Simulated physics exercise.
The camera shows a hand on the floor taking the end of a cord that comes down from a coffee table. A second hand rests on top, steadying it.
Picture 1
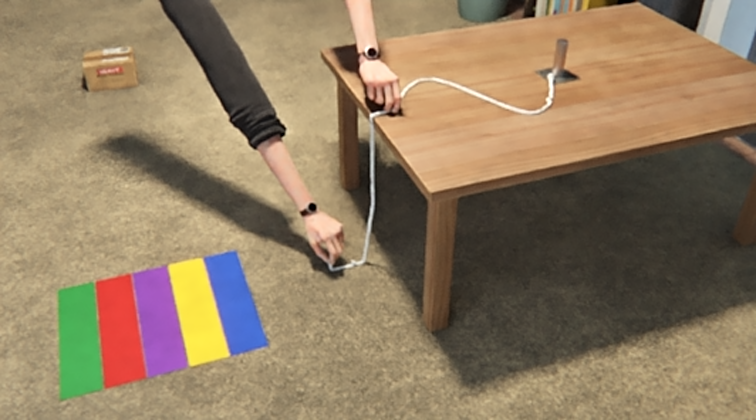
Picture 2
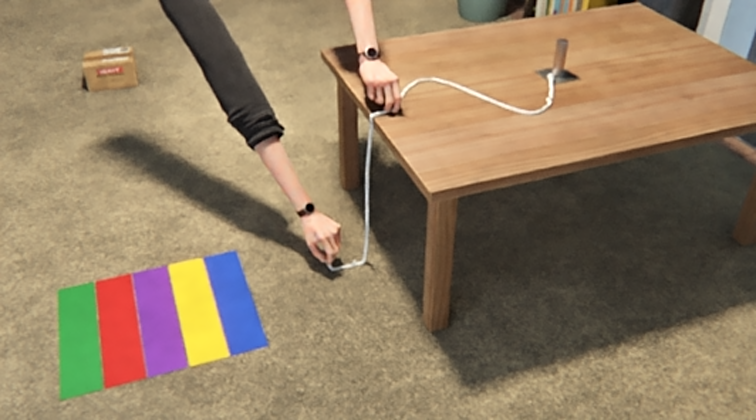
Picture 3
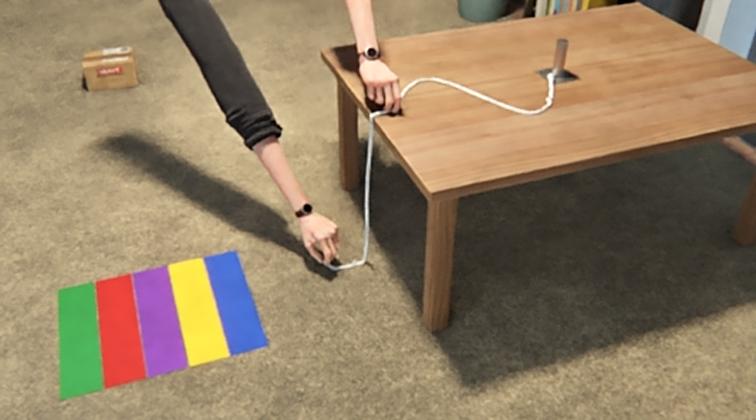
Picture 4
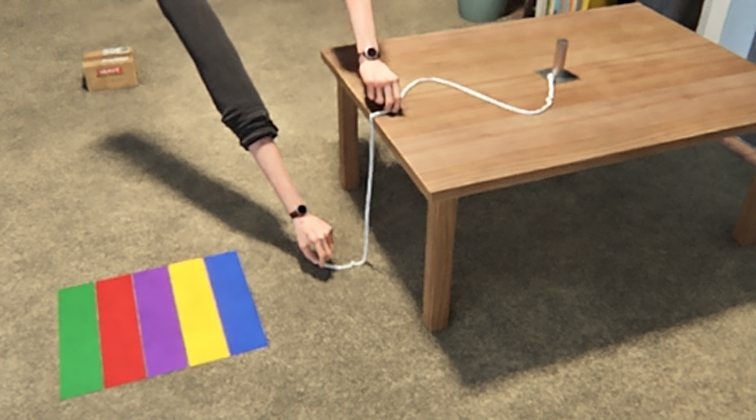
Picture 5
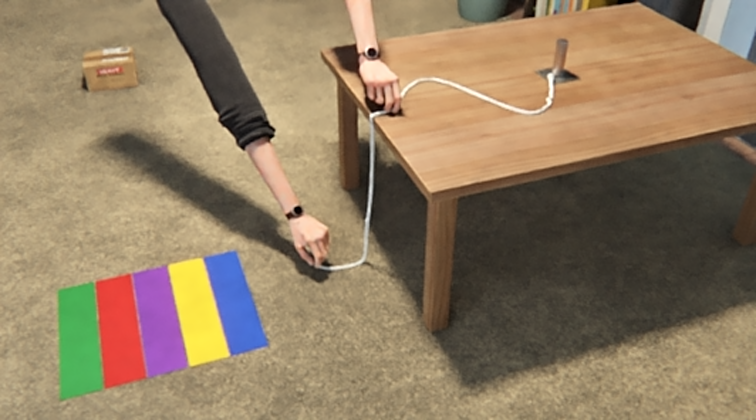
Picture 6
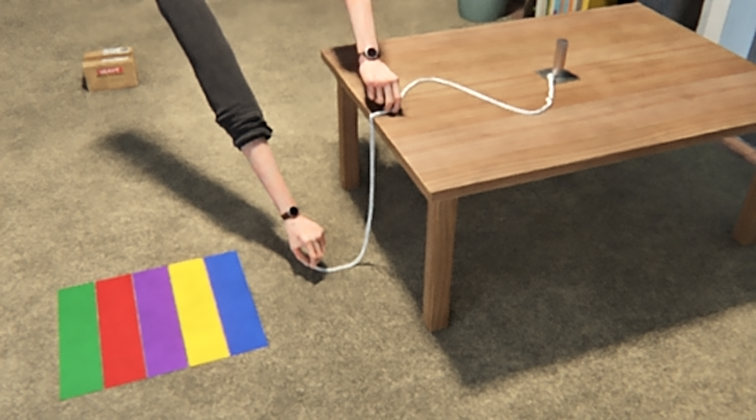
Hand on the floor drawing the end of a white cord slightly left while another hand holds it at the table edge.
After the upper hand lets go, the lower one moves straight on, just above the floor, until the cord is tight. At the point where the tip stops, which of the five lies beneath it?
The green strip lies beneath it.
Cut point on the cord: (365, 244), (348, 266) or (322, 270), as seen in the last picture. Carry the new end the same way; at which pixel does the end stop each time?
First try near (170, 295), second near (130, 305), third near (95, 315).
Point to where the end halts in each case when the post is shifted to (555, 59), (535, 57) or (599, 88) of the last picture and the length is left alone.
Close to (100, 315), (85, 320) and (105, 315) in that order.
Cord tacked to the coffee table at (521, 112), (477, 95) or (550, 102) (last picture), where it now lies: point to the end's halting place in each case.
It ends up near (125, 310) the first time, (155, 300) the second and (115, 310) the third.
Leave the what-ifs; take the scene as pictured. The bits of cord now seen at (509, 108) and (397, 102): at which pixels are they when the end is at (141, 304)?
You'll find one close to (470, 106) and the other close to (346, 173).
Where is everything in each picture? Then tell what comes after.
The first picture shows end (329, 260); blue (244, 331); yellow (205, 341); purple (165, 351); red (123, 362); green (80, 373).
The second picture shows end (327, 261); cord through (552, 94) (501, 105) (431, 80) (394, 109) (367, 174) (366, 243).
The third picture shows end (324, 261).
The fourth picture shows end (319, 263); cord through (552, 94) (501, 105) (431, 80) (394, 109) (371, 174) (366, 243).
The fifth picture shows end (315, 263).
The sixth picture shows end (310, 264); cord through (552, 94) (501, 105) (431, 80) (394, 109) (372, 174) (366, 243).
Early on, end near (141, 304); over purple.
Midway, end near (97, 314); over red.
At the end of the slack, end near (71, 321); over green. The end stops over the green strip.
